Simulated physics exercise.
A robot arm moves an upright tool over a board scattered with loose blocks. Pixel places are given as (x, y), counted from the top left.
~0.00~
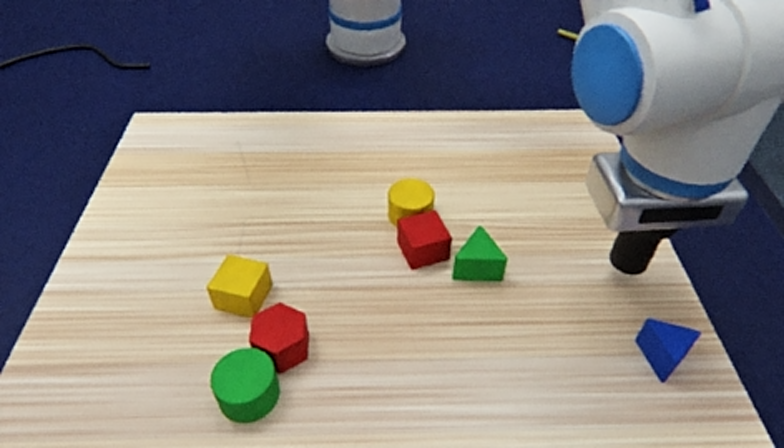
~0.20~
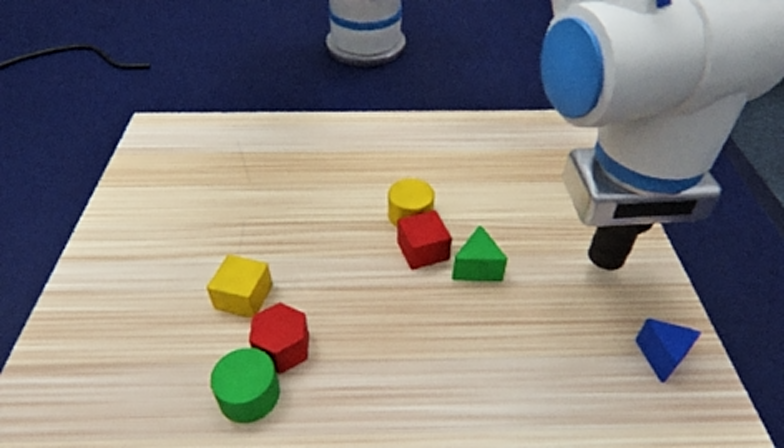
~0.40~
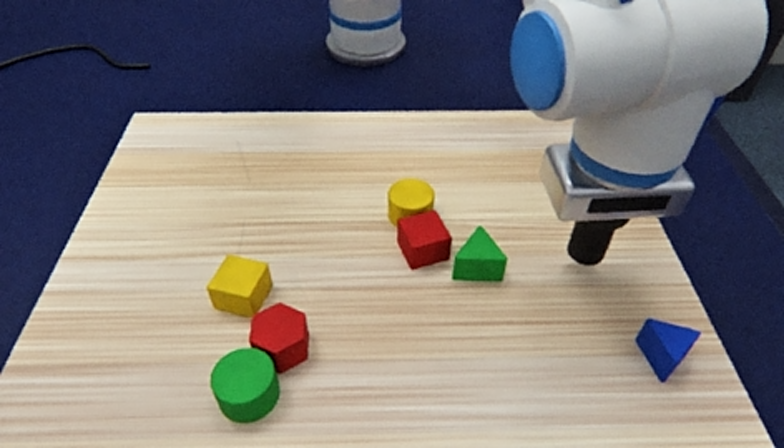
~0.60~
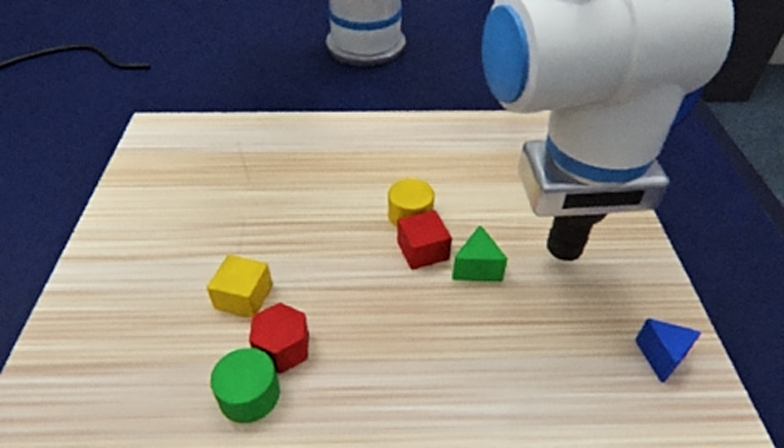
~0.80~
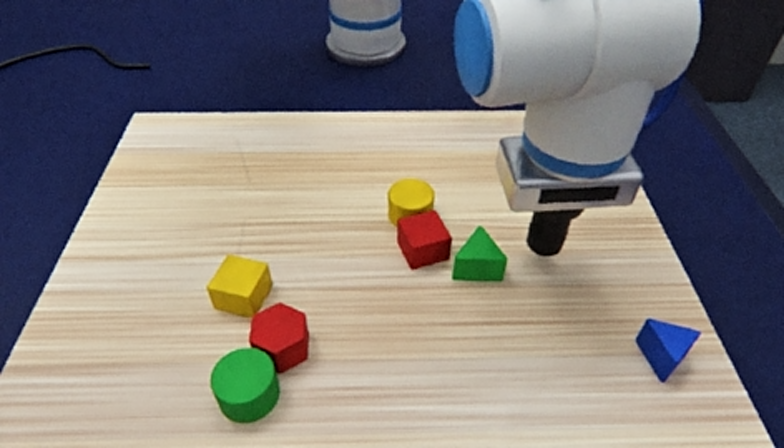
Over a wooden board of scattered colored blocks, a robot arm moves steadily left.
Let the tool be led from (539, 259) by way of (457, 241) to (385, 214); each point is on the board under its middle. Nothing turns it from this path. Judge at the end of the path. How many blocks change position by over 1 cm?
Count: Three or more.
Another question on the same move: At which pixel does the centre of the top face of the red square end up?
By then it is at (397, 228).
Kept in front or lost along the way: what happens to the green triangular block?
The tool moves past it.
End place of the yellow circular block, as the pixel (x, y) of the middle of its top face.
The point I'd pick in the picture is (373, 167).
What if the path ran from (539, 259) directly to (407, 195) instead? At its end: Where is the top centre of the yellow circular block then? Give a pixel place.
The middle of its upper face will lie at (376, 187).
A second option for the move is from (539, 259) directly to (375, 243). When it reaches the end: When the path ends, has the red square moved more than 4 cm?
That would be a yes.
On the path given first. One third of the way, tool at (485, 233); green triangular block at (469, 246), turned 30° anticlockwise.
Two thirds of the way, tool at (431, 218); yellow circular block at (404, 188); red square at (404, 229), turned 25° anticlockwise; green triangular block at (465, 248), turned 40° anticlockwise.
At the end, tool at (385, 200); yellow circular block at (373, 167); red square at (397, 228), turned 40° anticlockwise; green triangular block at (465, 248), turned 40° anticlockwise.
